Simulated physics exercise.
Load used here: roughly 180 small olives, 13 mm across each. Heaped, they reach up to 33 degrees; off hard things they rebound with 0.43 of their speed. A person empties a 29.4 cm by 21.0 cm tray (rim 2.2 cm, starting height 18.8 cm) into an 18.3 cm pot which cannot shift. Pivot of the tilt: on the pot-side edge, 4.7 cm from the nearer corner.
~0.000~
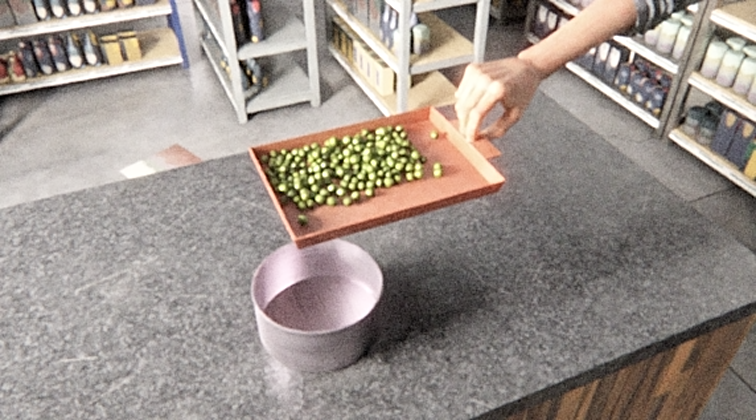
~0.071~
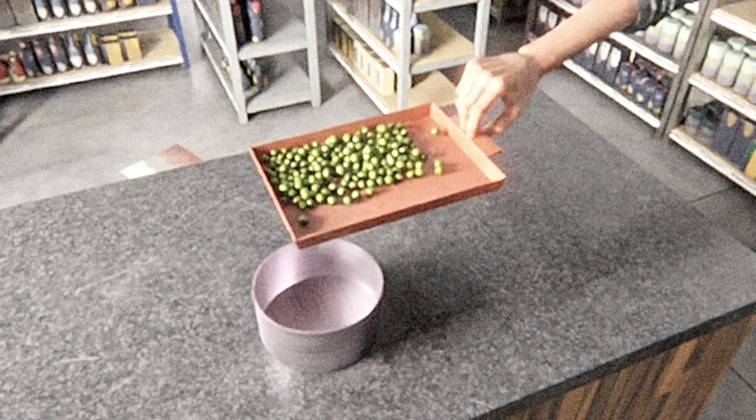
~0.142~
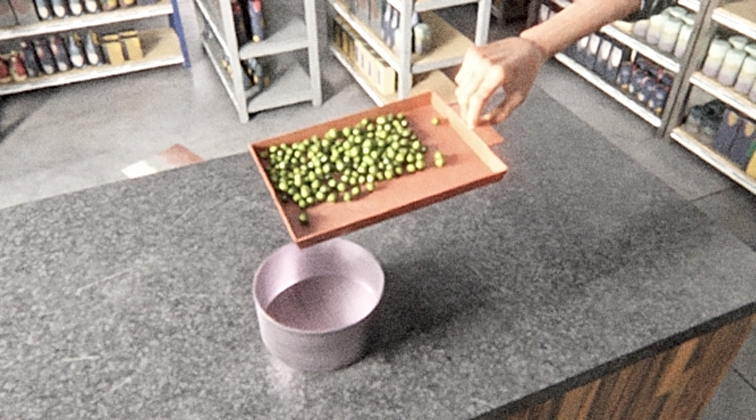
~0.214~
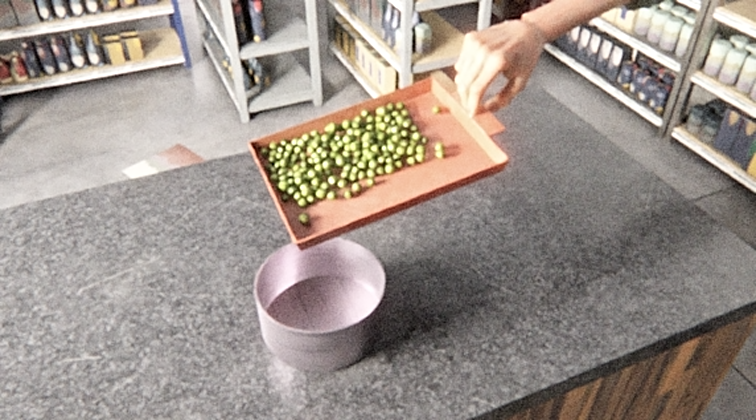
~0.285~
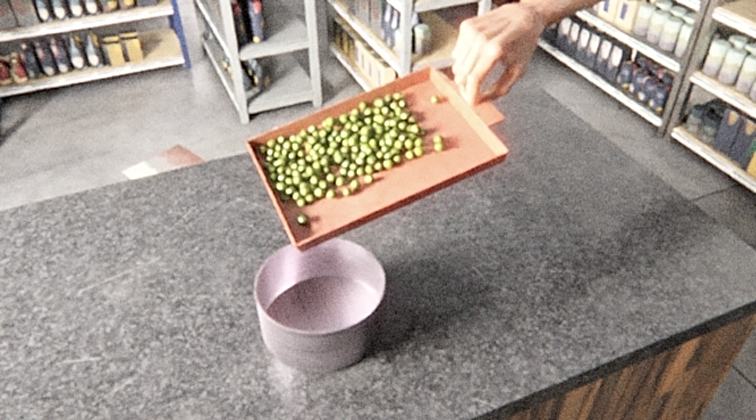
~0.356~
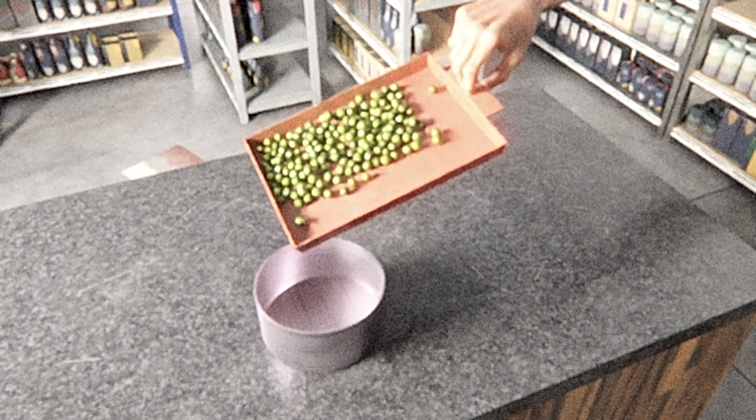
A hand raises the right side of an orange tray of olives above a pot.
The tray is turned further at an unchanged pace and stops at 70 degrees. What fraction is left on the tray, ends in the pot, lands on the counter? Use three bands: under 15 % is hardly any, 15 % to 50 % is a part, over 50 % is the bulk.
Shares - tray: The bulk; pot: Hardly any; counter: Hardly any.
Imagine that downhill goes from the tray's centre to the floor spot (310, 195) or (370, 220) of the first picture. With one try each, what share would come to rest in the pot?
That would be close to 0 per cent, then close to 5 per cent.
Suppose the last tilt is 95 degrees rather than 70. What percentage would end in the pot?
Near 40 %, then.
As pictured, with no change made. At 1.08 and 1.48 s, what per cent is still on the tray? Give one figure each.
I'd say roughly 95, then roughly 95.
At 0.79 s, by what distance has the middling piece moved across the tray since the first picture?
I'd say close to 7 centimetres.
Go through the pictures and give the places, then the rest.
In the first picture, tray tilt 0 degrees, front corners at (297, 236) and (500, 179); middle of the pieces at (347, 167); pot at (318, 282).
In the second picture, tray tilt 1 degrees, front corners at (298, 237) and (501, 176); middle of the pieces at (348, 165).
In the third picture, tray tilt 5 degrees, front corners at (298, 237) and (503, 168), lowest corner left front; middle of the pieces at (348, 160).
In the fourth picture, tray tilt 9 degrees, front corners at (298, 239) and (504, 158), lowest corner left front; middle of the pieces at (348, 155).
In the fifth picture, tray tilt 13 degrees, front corners at (298, 241) and (503, 150), lowest corner left front; middle of the pieces at (346, 150).
In the sixth picture, tray tilt 17 degrees, front corners at (297, 243) and (502, 142), lowest corner left front; middle of the pieces at (342, 147); pot at (320, 281). The tray's pace is about 60 degrees a second.
After 0.79 s, tilt 42 degrees; the tray holds 100 %, the pot 0 %.
Then, at 1.08 s, tilt 59 degrees; the tray holds 95 %, the pot 0 %.
Then, at 1.48 s, tilt 70 degrees; the tray holds 95 %, the pot 0 %.
By 2.3 s all is still; tray 95 %, pot 5 %, counter 5 %.
